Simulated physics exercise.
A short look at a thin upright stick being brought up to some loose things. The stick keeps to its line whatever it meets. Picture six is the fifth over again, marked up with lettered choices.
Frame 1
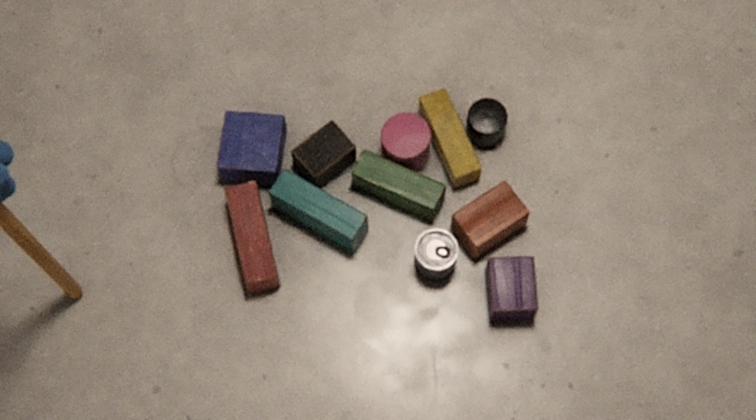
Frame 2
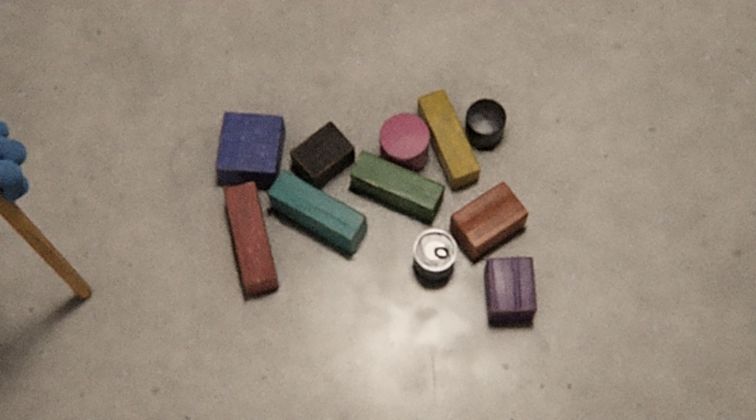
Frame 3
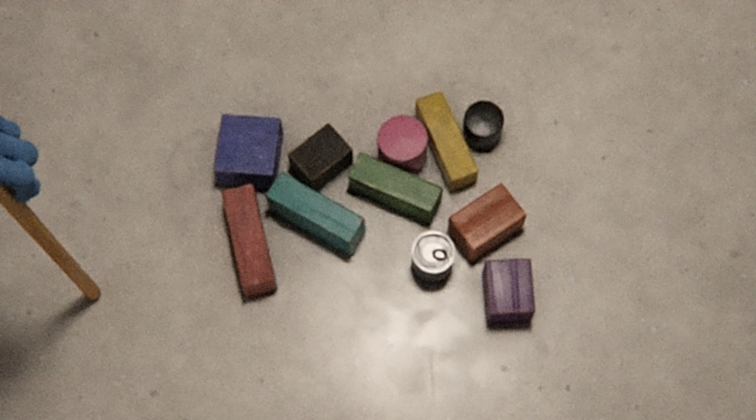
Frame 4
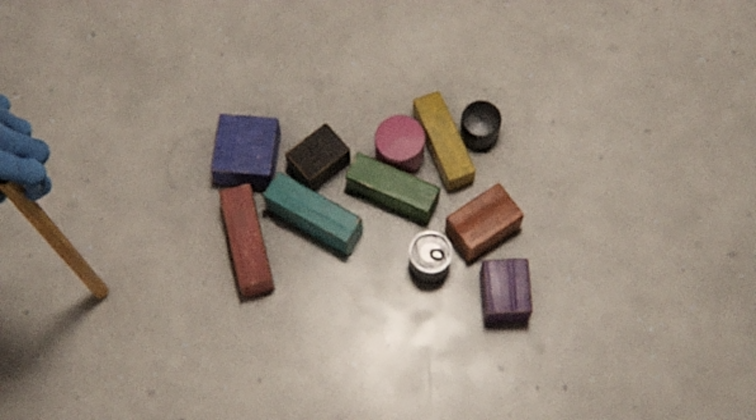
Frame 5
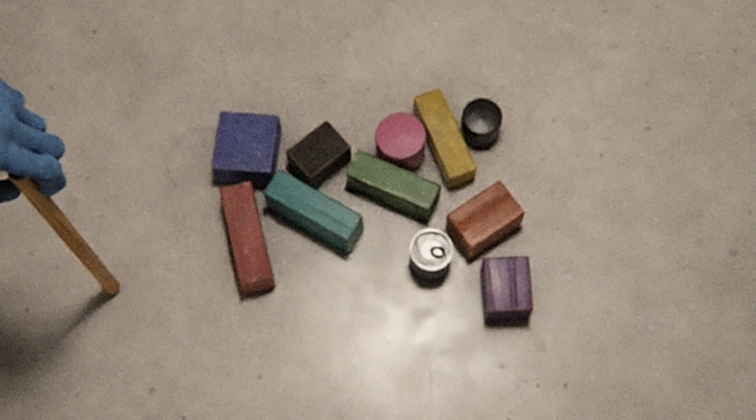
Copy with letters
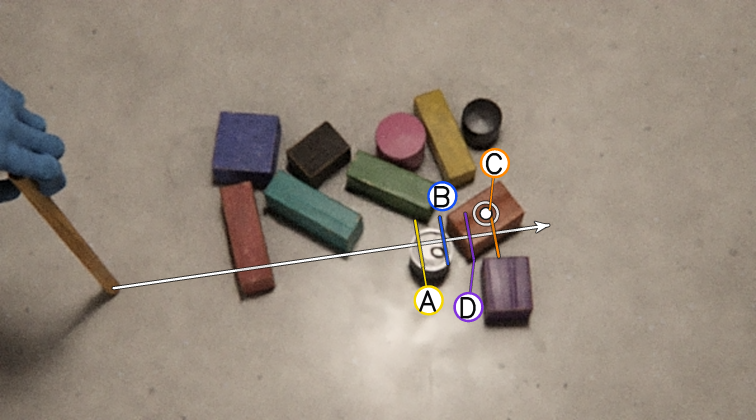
A blue-gloved hand holding a thin wooden stick edges in from the left beside a still cluster of coloured blocks and tins.
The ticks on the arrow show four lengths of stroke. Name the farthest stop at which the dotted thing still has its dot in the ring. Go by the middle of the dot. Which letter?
B is the last safe stop.
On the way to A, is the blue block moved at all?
By then, no.
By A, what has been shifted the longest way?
The red bar has gone farthest.
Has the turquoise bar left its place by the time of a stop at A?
Yes.
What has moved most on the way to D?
The red bar.
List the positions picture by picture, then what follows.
In the first picture, red bar (252, 237); turquoise bar (319, 211); purple block (512, 289).
In the second picture, purple block (510, 289); grey tin (435, 256).
In the third picture, blue block (249, 151); yellow bar (446, 141).
In the fourth picture, orange block (483, 222); green bar (392, 188).
In the fifth picture, black tin (481, 123); black block (319, 155); pink tin (401, 143).
On the marked copy, A at (419, 244); B at (444, 240); C at (494, 233); D at (470, 237); the arrow from (113, 288) to (548, 225); the white dot at (486, 213).
With B. Early on, foot of the stick (233, 272).
Further on, foot of the stick (351, 254); red bar (297, 227); turquoise bar (324, 195).
At the end, foot of the stick (444, 241); red bar (297, 227); turquoise bar (324, 195); the dot is still in its ring.
As for the rest, A keeps the dot in but is short; C shifts the dotted thing to (529, 205); D shifts the dotted thing to (506, 212).
